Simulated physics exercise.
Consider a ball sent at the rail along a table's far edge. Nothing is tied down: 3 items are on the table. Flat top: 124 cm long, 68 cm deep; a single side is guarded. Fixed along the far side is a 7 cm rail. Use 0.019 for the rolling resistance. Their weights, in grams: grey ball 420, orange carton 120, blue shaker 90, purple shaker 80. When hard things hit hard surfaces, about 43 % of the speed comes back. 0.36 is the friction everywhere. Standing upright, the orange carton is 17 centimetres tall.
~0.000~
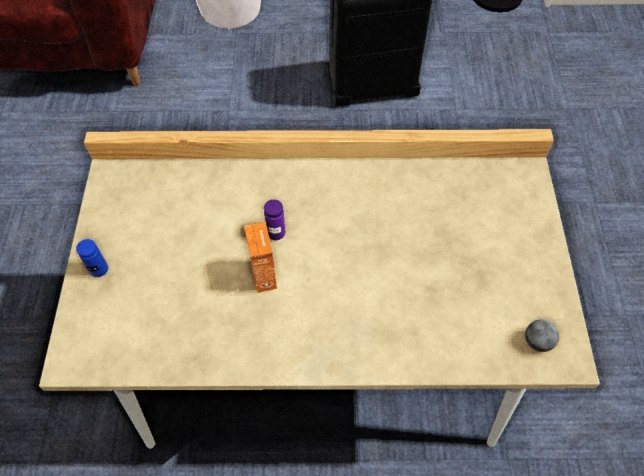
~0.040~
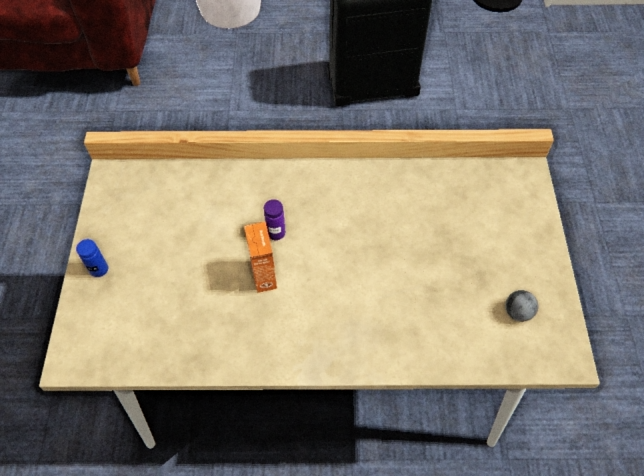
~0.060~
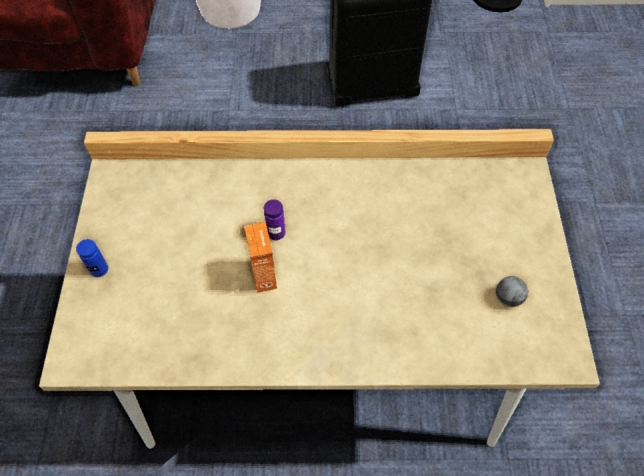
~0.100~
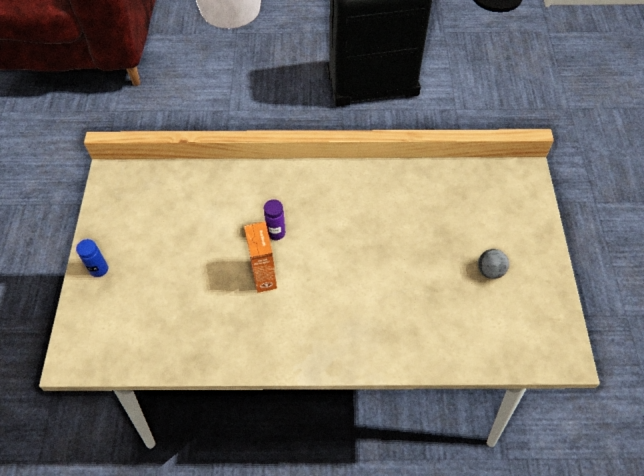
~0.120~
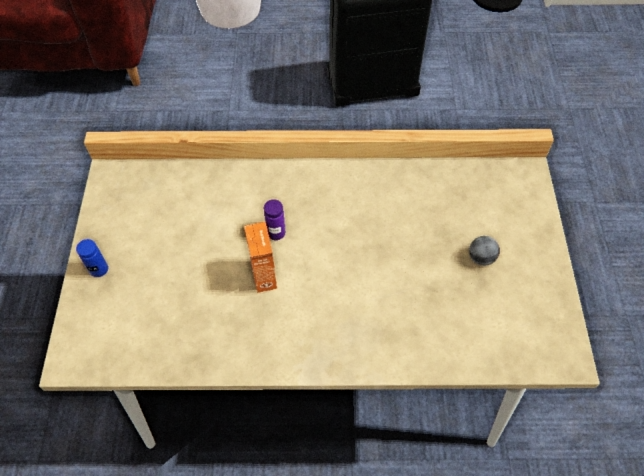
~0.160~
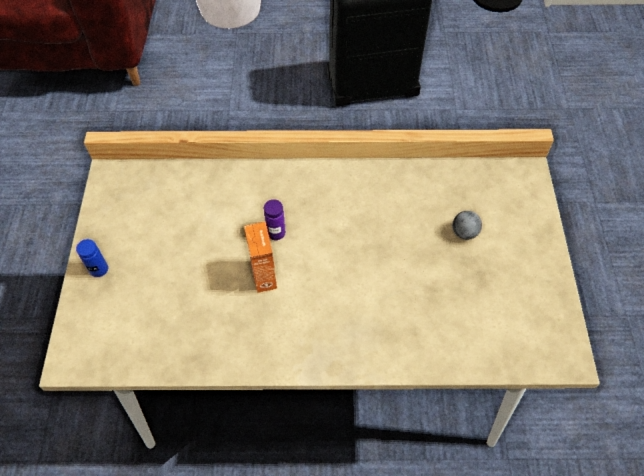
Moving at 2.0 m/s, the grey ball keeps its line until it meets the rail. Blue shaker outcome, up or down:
My guess is it never falls.
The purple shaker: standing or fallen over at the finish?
In the last frame the purple shaker does not stay up.
By 0.36 s, grey ball near (404, 177).
By 0.86 s, grey ball near (294, 229); purple shaker 2 cm from its spot.
By 1.16 s, grey ball near (250, 250); purple shaker on its side; orange carton tilted 4°.
By 2.06 s, grey ball near (152, 280); purple shaker on its side; orange carton 3 cm from its spot.
When it is over (3.5 s), lying over on the table, purple shaker; the other 2 within 4 cm of the start. End places, in pixels of the last picture, blue shaker near (93, 259).
